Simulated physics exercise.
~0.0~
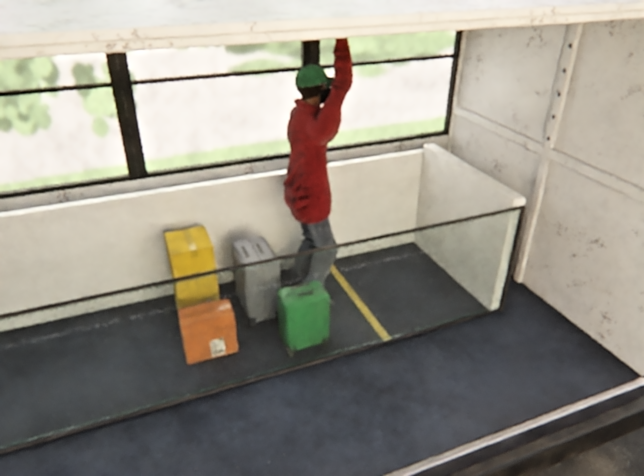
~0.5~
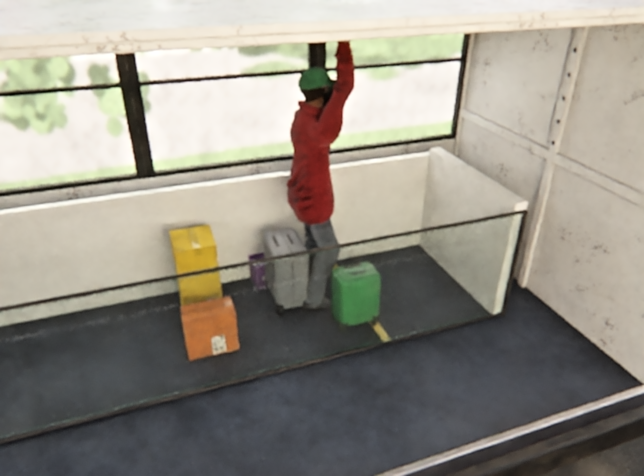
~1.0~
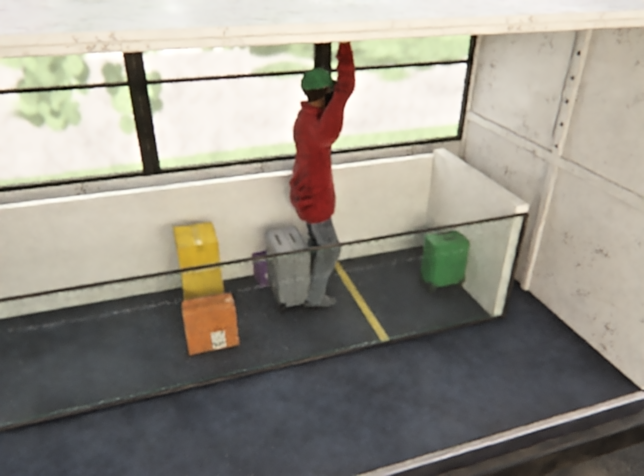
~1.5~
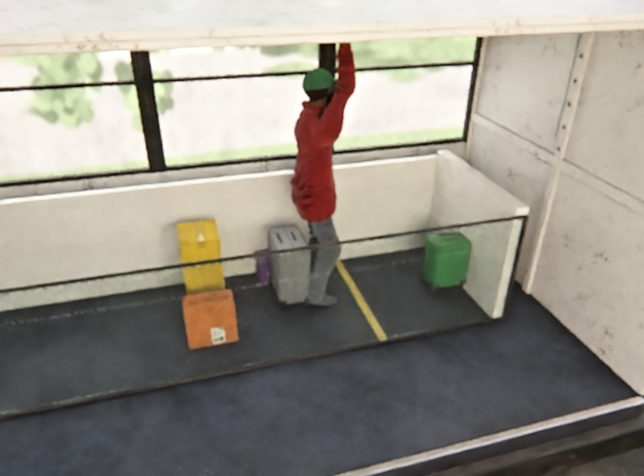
A passenger in a red top and green cap stood holding on overhead as a small green case slid right, over the yellow line, stopping near the end wall, while a gray suitcase shifted slightly and stayed short, beside still yellow and orange pieces.
